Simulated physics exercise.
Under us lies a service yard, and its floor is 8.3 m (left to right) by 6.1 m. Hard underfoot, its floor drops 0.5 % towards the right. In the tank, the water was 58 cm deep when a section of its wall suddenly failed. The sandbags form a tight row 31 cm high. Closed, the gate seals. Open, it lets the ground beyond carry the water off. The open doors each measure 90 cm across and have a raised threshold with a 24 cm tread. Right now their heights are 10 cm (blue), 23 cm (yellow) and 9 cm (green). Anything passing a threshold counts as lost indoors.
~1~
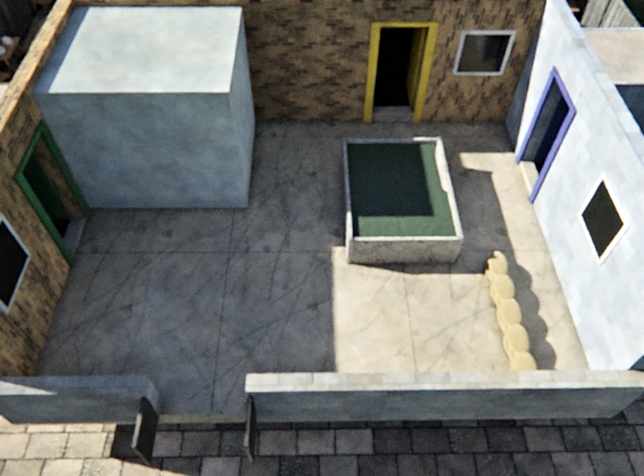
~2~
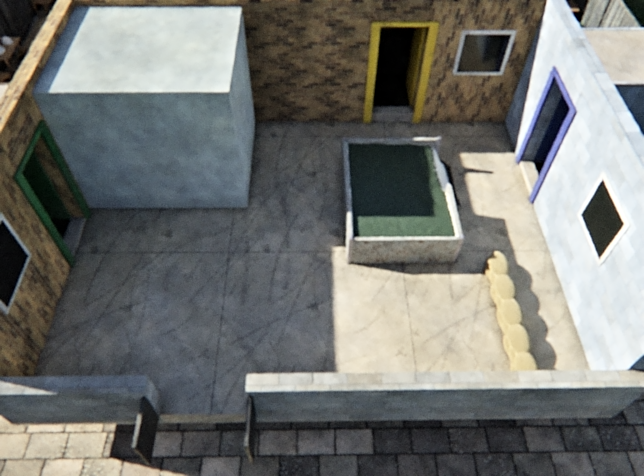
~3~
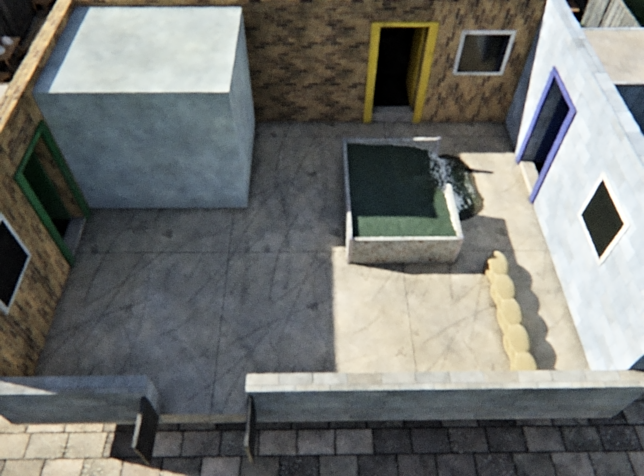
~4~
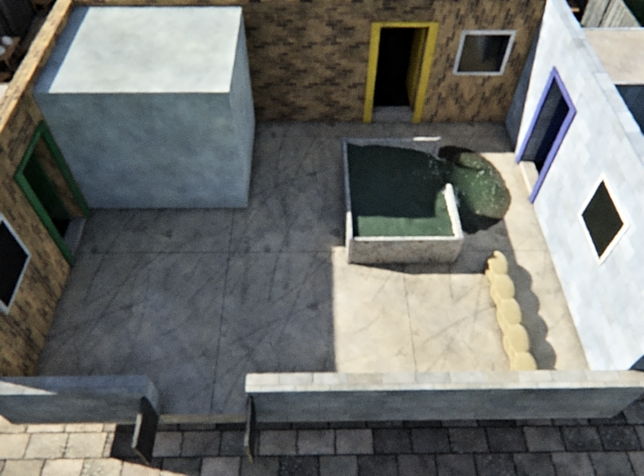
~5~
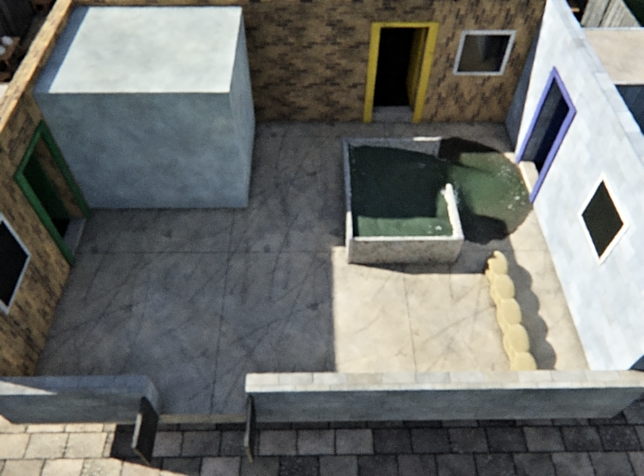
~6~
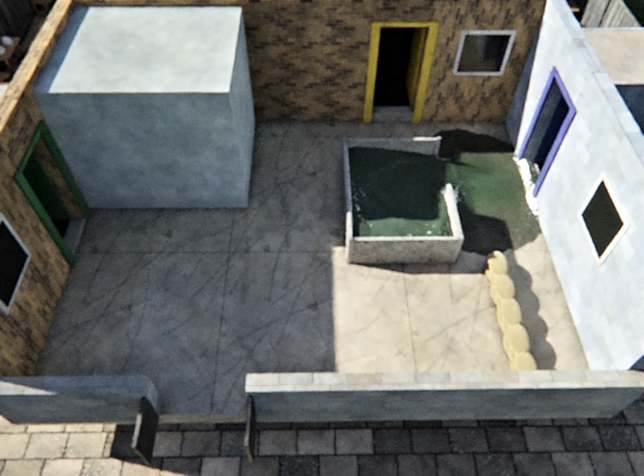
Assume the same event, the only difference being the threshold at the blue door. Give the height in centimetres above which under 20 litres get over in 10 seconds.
32 cm.
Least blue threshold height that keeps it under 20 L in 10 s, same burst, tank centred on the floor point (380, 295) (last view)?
A minimum of about 15 cm.
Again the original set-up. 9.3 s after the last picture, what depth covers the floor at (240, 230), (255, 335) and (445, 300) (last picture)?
Taking the spots in order: About 1, 2 and 1 centimetres.
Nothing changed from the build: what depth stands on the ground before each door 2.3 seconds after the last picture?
In cm: Blue 25, yellow 6, green 0.
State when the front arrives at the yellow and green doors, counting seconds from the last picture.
Arrival: Yellow 1.8 s, green not within the 10 s.
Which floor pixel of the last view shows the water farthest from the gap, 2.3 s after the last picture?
Near (599, 394).
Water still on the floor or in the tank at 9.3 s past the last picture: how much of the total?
Remaining share: Around 78 %.
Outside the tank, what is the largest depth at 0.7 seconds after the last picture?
Max depth: Around 33 cm.
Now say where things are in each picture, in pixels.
Still water, 58 cm deep, in the tank at (398, 188); the blue door at (542, 142) is dry, in the first frame.
Water pours out at (438, 178) and has run 0.3 m, to a hidden place; about 10 cm deep outside, 58 cm at the back, in the second frame.
The front is at (479, 201), 0.8 m from the gap at (438, 180); 1.0 m2 of floor is wet, 58 cm left at the back, in the third frame.
The front is at (506, 199), 1.3 m from the gap at (438, 180); 2.1 m2 of floor is wet, 58 cm left at the back, in the fourth frame.
Water pours out at (438, 180) and has run 1.8 m, to (531, 199); about 6 cm deep outside, 55 cm at the back, in the fifth frame.
The gap is at (438, 180), the front 2.0 m out at (545, 193); the back of the tank holds 49 cm; water is at the blue door at (542, 142), in the sixth frame.
Then, 0.7 s after the last picture water covers 15 % of the floor, deepest (33 cm) near (441, 174); 12 cm at the blue door, 114 litres in over its 10 cm threshold.
Then, 2.3 s after the last picture water covers 25 % of the floor, deepest (27 cm) near (525, 180); 25 cm at the blue door, 354 litres in over its 10 cm threshold.
Then, 9.3 s after the last picture water covers 70 % of the floor, deepest (14 cm) near (562, 394); 10 cm at the blue door, 514 litres in over its 10 cm threshold.
At the blue door as built, the water peaked near 30 cm, 1.5 s after the last picture.
Run again over the same 10 s with other heights there, 52 litres in over 28 cm, 1 litre over 38 cm. The limit of 20 litres is kept from about 32 cm up.
